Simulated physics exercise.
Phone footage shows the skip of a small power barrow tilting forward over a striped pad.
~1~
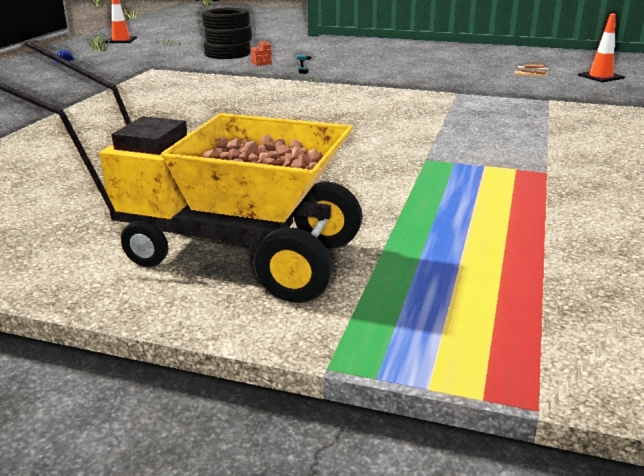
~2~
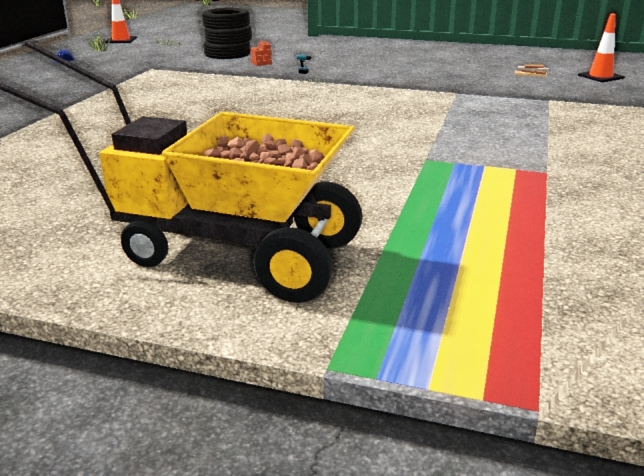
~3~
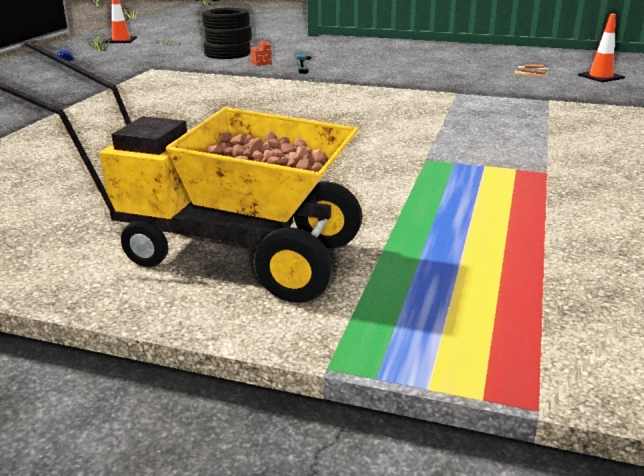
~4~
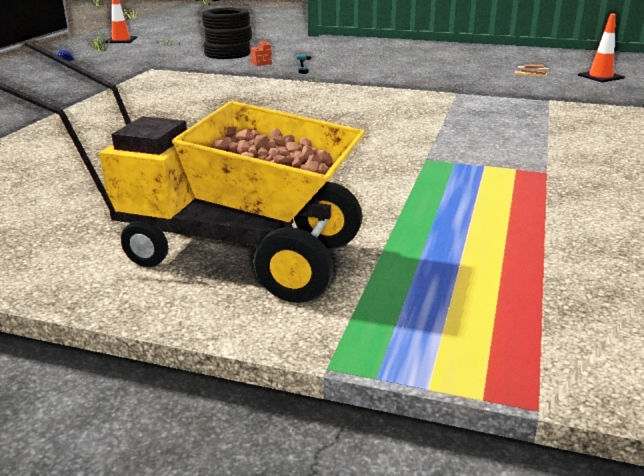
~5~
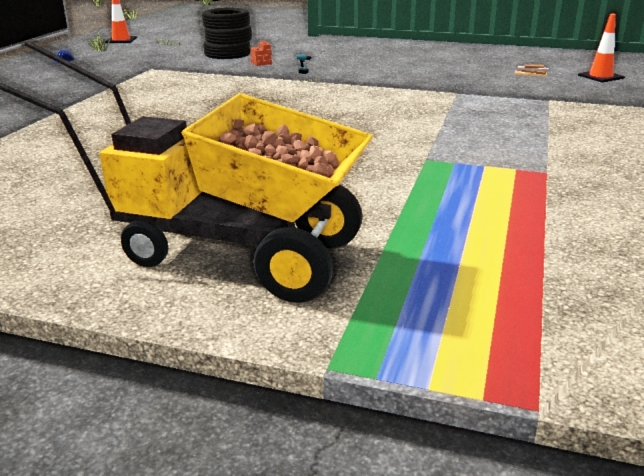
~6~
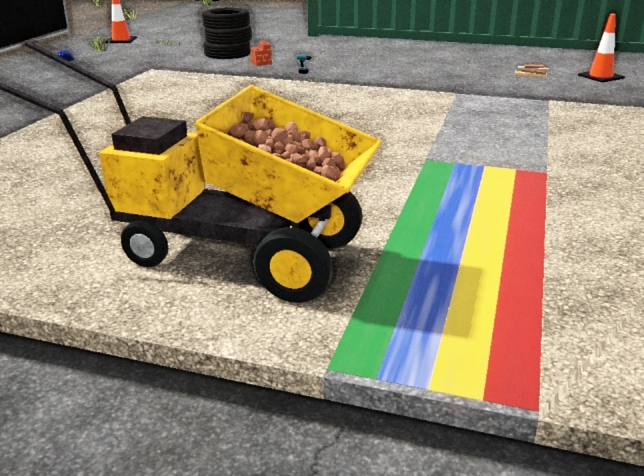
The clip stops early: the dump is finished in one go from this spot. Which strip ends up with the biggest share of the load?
The blue strip.
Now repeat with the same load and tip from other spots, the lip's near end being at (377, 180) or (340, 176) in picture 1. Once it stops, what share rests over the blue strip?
You'd see around 0 per cent the first time and around 30 per cent the second.
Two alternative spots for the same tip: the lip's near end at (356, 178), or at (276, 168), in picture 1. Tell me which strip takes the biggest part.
At the first place yellow, at the second green.
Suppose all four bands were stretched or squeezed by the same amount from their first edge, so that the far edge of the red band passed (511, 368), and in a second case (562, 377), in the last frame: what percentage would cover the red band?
About 20 % and 10 %.
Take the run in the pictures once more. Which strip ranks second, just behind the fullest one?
The runner-up is the strip in yellow.
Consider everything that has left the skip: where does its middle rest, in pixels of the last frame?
Last view, centre at rest - approx. (452, 287).
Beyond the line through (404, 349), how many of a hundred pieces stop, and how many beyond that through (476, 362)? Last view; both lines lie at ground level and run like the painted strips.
That's 70 per cent for the first and 20 per cent for the second.
Soon after the last picture, skip tipped steeply; all in the skip.
A little later, skip tipped right over; nearly all in the skip; a stray few over the blue strip.
Later still, skip tipped right over; about half in the skip; about a quarter over the blue strip; about a quarter over the yellow strip; a small part over the red strip; a stray few off the paint.
By the end, skip tipped right over; a small part in the skip; a small part over the green strip; about a third over the blue strip; about a quarter over the yellow strip; a small part over the red strip; a stray few off the paint.
